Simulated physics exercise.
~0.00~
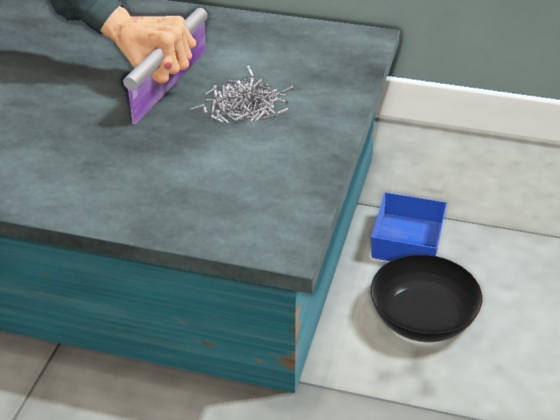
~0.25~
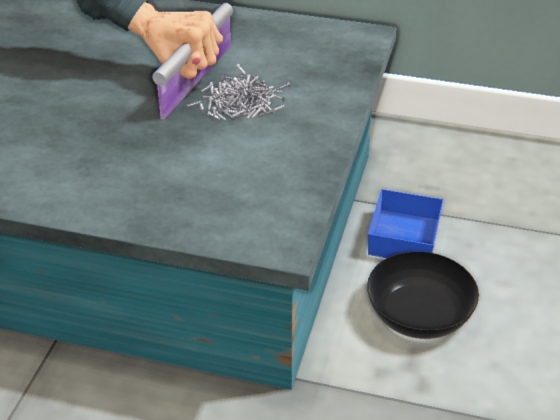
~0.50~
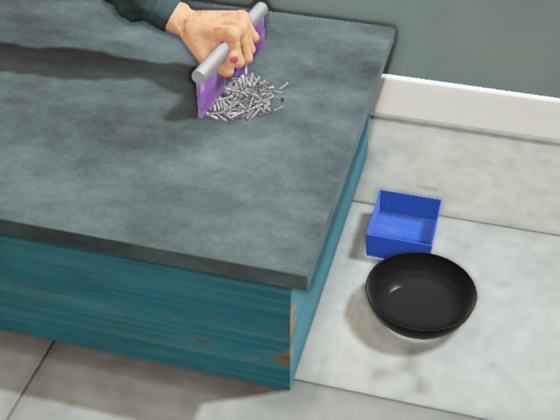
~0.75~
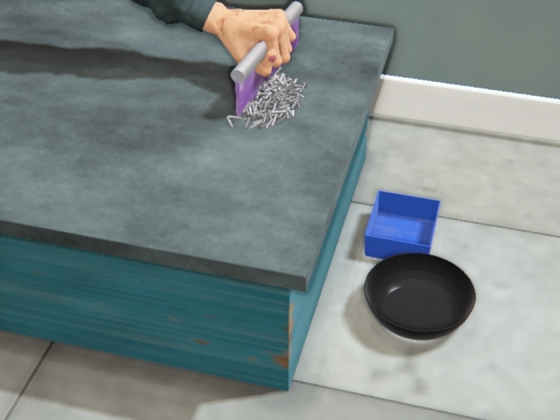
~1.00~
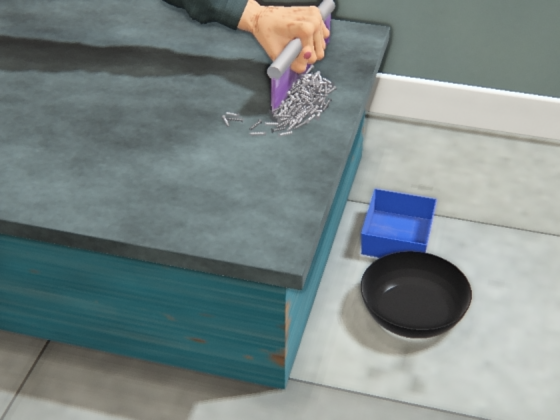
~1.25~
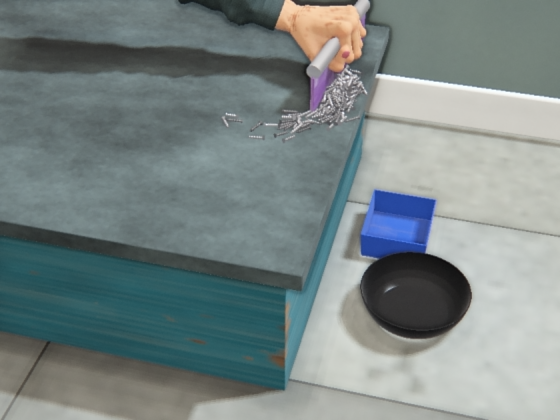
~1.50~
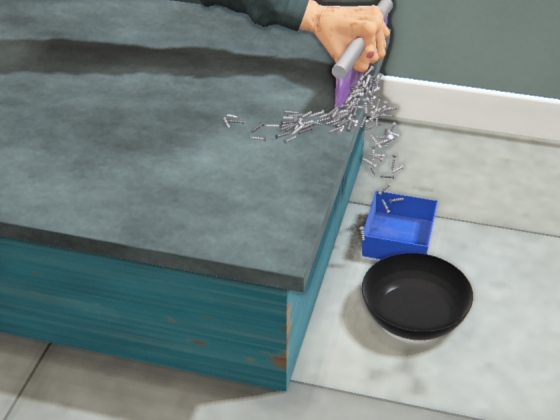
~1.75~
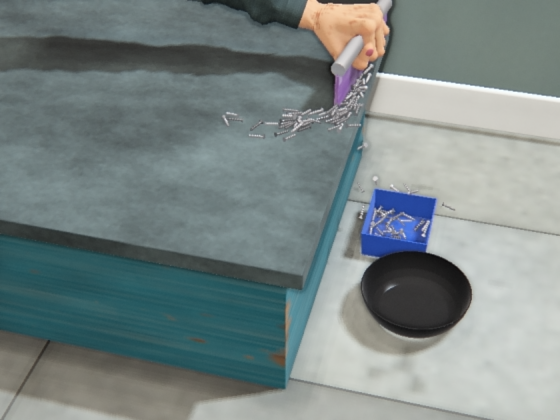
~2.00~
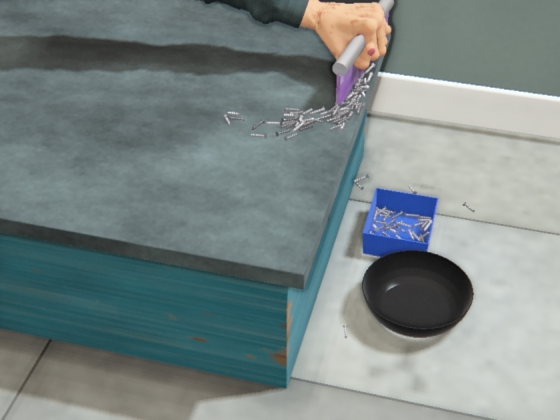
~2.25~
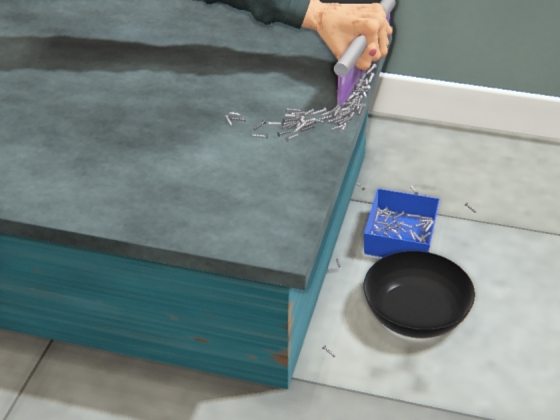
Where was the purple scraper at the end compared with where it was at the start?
At the start it was to the left of the pile of screws, well in from the right edge of the worktop. By the end it had moved right and was up against that edge.
On a dark worktop, a hand pushed a purple scraper rightward through a pile of small screws until some spilled over the edge. Some landed in the blue tin, a few missed onto the floor, the black bowl stayed empty, and many remained on top.
